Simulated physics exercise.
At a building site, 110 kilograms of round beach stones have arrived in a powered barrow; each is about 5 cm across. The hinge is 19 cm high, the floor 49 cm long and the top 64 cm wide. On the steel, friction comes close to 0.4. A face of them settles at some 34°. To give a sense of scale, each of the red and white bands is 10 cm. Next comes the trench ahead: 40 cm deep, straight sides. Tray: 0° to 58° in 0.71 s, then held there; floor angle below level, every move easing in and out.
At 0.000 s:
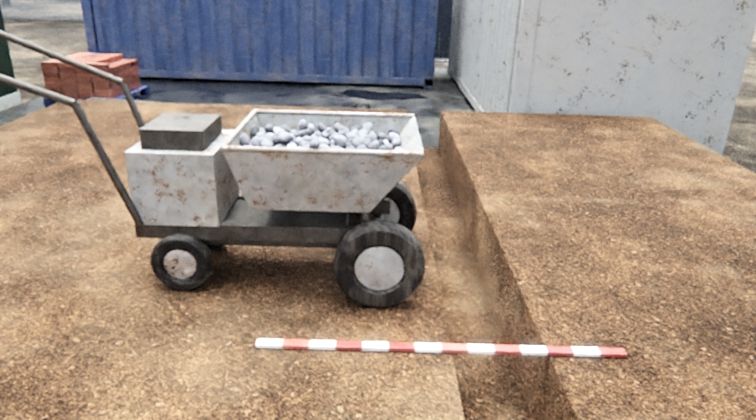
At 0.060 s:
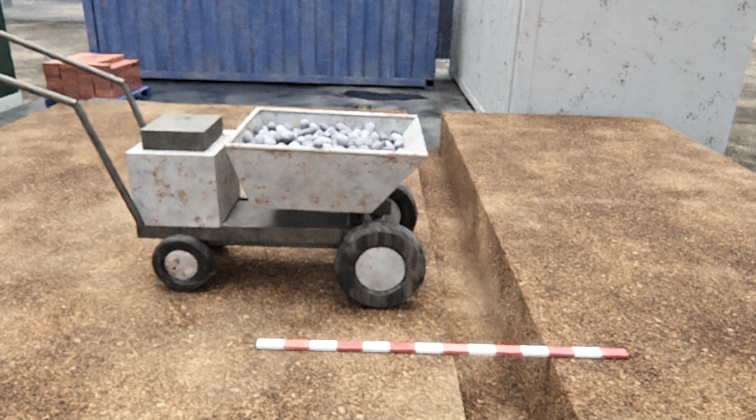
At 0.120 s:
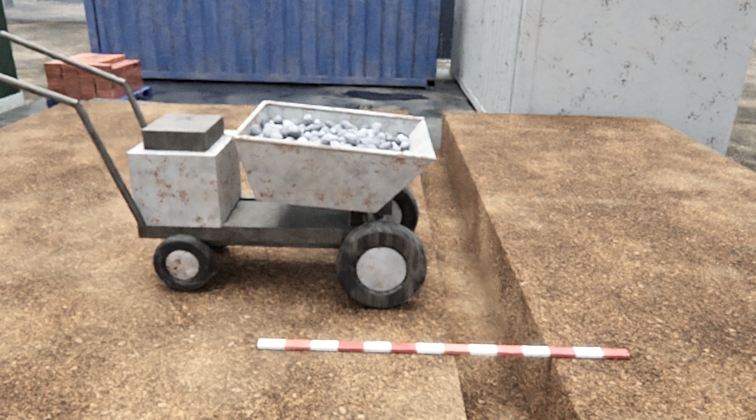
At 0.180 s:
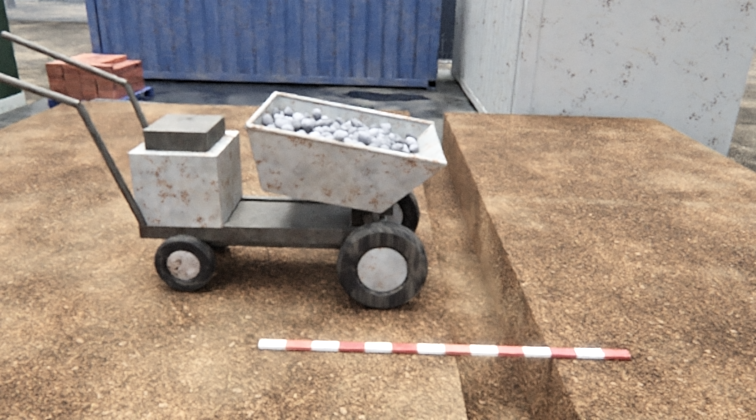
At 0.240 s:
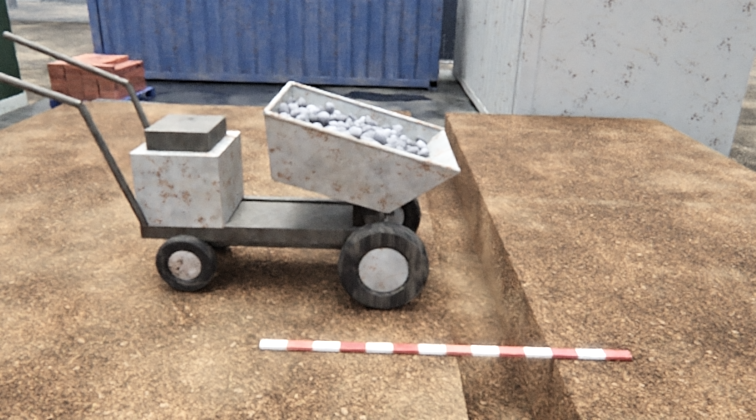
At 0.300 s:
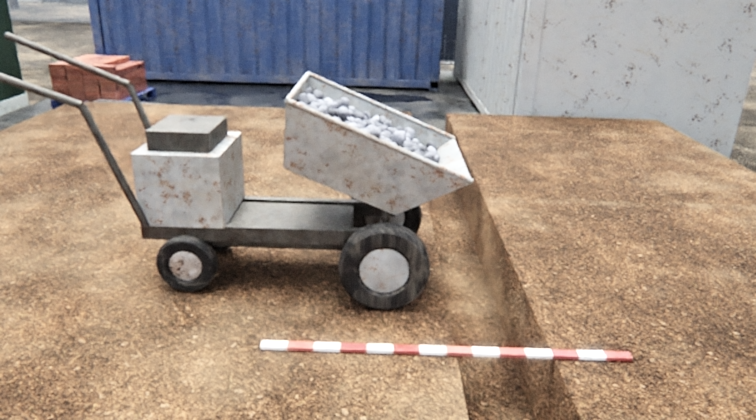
A rusty pale tray heaped with grey stones, on a small wheeled dumper with dark handles at left, stands beside a trench in brown ground, seen from the side and slightly above. A red-and-white banded pole lies in front, with red bricks, a blue container and a pale wall behind. The tray starts level, then tilts steadily, its left end rising and its right lip dipping and shifting rightward, while the wheels stay put.
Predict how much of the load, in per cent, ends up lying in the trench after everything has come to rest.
Roughly 31 per cent of it.
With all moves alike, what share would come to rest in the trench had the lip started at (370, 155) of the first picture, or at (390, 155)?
From the first place around 60 per cent, from the other around 50.
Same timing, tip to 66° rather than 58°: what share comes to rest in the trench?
With that change, near 35 per cent.
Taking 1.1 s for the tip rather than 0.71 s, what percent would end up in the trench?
I'd put it at roughly 40 per cent.
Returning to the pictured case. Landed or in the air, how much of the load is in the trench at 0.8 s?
Some 5 per cent.
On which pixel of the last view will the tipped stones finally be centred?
The middle should be near (549, 276).
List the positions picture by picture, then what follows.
In the first frame, lip at (423, 154), floor tilted 0°, highest stones at (312, 133).
In the second frame, the tray is at 1°, its lip at (427, 156); the top of the load is at (304, 132); the stones move at 0.3 m/s on average.
In the third frame, lip at (435, 159), floor tilted 4°, highest stones at (292, 126); the stones move at 0.6 m/s on average.
In the fourth frame, lip at (446, 164), floor tilted 9°, highest stones at (290, 119); the stones move at 0.8 m/s on average.
In the fifth frame, lip at (459, 171), floor tilted 15°, highest stones at (304, 110); the stones move at 0.9 m/s on average.
In the sixth frame, lip at (472, 182), floor tilted 22°, highest stones at (315, 101); the stones move at 1.0 m/s on average.
After 0.5 s the floor is at 49°; 100 % in the tray; the foremost stones are at (476, 196).
After 0.8 s the floor is at 58°; 87 % in the tray, 7 % in the trench, 7 % past the trench; the foremost stones are at (556, 266).
After 1.2 s the floor is at 58°; 44 % in the tray, 8 % in the trench, 47 % past the trench; the foremost stones are at (668, 293).
After 3.1 s the floor is at 58°; 18 % in the tray, 31 % in the trench, 51 % past the trench; the foremost stones are past the picture's edge.
